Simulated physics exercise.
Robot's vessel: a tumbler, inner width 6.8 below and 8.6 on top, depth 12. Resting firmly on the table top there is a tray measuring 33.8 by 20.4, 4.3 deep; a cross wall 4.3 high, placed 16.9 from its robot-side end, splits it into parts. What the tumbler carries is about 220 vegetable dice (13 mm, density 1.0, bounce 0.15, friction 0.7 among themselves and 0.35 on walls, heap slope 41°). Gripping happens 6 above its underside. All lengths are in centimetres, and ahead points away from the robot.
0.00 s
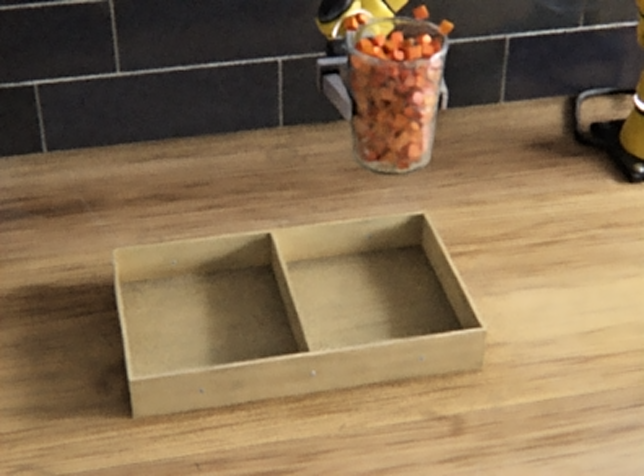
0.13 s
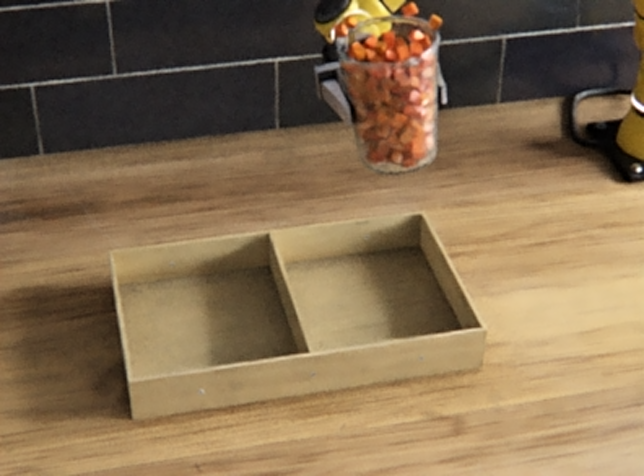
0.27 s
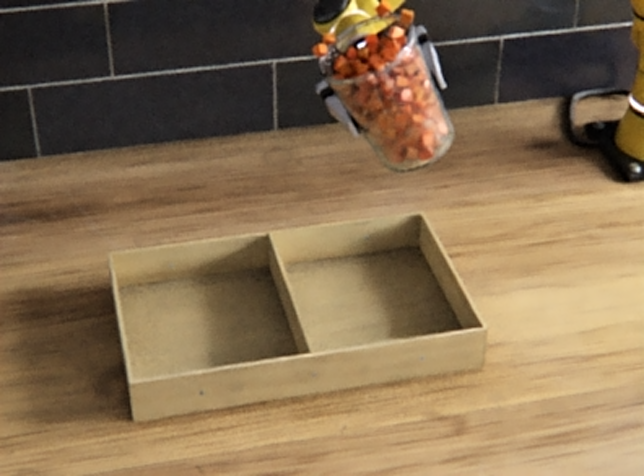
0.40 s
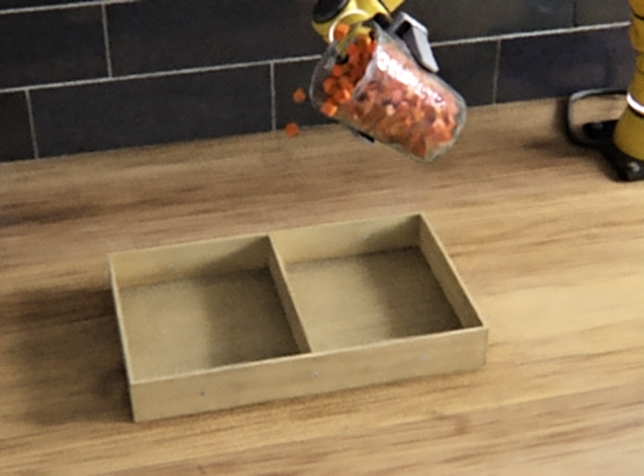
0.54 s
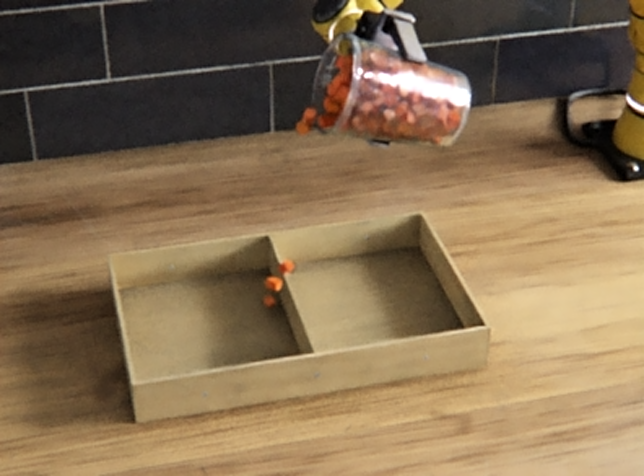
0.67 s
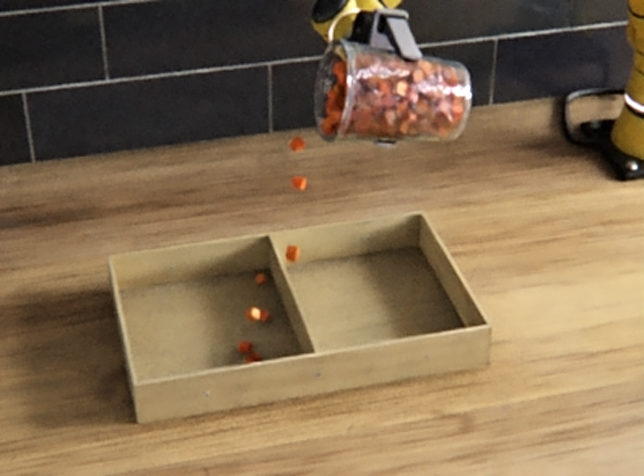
In this clip, a yellow robotic gripper tilts a clear tumbler full of orange vegetable dice leftward until it is nearly horizontal, and a few pieces drop into the left compartment of a divided tray on a wooden surface.
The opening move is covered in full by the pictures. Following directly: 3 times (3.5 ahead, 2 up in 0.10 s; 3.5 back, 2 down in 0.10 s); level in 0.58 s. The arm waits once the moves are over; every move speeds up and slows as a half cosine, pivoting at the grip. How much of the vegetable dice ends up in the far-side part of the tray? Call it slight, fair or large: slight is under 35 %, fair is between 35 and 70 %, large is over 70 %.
I would call it large, over 70 %.
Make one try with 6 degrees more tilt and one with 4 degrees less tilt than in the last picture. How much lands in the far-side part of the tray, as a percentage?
Roughly 95 and 75 percent.
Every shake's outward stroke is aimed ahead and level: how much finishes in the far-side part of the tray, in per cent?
Result: Approx. 60 %.
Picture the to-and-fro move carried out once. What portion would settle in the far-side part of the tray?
Result: Approximately 65 per cent.
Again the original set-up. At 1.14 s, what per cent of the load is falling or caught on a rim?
Reading at that time: Some 16 per cent.
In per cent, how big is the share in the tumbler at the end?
Roughly 15 in a hundred.
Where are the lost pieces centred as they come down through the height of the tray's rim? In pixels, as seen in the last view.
About at (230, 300).
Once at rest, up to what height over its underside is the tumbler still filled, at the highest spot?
Roughly 5.0 centimetres.
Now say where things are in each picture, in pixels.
Tumbler middle at (394, 100), level; upper third of the load around (395, 64), from x 350 to 445, top at y 15; 225 in the tumbler, in the first picture.
Tumbler middle at (393, 100), tilted 7° forward; upper third of the load around (389, 64), from x 340 to 435, top at y 10, in the second picture.
Tumbler middle at (393, 99), tilted 27° forward; upper third of the load around (386, 65), from x 320 to 440, top at y 10, in the third picture.
Tumbler middle at (393, 98), tilted 50° forward; upper third of the load around (377, 72), from x 290 to 450, top at y 30; 221 in the tumbler, 4 in flight or on a rim, in the fourth picture.
Tumbler middle at (394, 97), tilted 70° forward; upper third of the load around (380, 77), from x 270 to 450, top at y 55; 221 in the tumbler, 3 in the far-side part, 1 in flight or on a rim, in the fifth picture.
Tumbler middle at (395, 96), tilted 77° forward; upper third of the load around (388, 76), from x 245 to 455, top at y 60; 217 in the tumbler, 5 in the far-side part, 3 in flight or on a rim, in the sixth picture.
By 1.14 s, tilted 77° forward, highest piece 26 above the table; 131 in the far-side part, 57 in the tumbler, 2 in the robot-side part, 35 in flight or on a rim.
By 1.61 s, tilted 27° forward, highest piece 27 above the table; 180 in the far-side part, 37 in the tumbler, 8 in the robot-side part.
By 2.05 s, level, highest piece 24 above the table; 180 in the far-side part, 37 in the tumbler, 8 in the robot-side part.
By 3.10 s, level, highest piece 24 above the table; 180 in the far-side part, 37 in the tumbler, 8 in the robot-side part.
Final count, 180 in the far-side part, 37 in the tumbler, 8 in the robot-side part. That is 80 % in the far-side part of the tray.
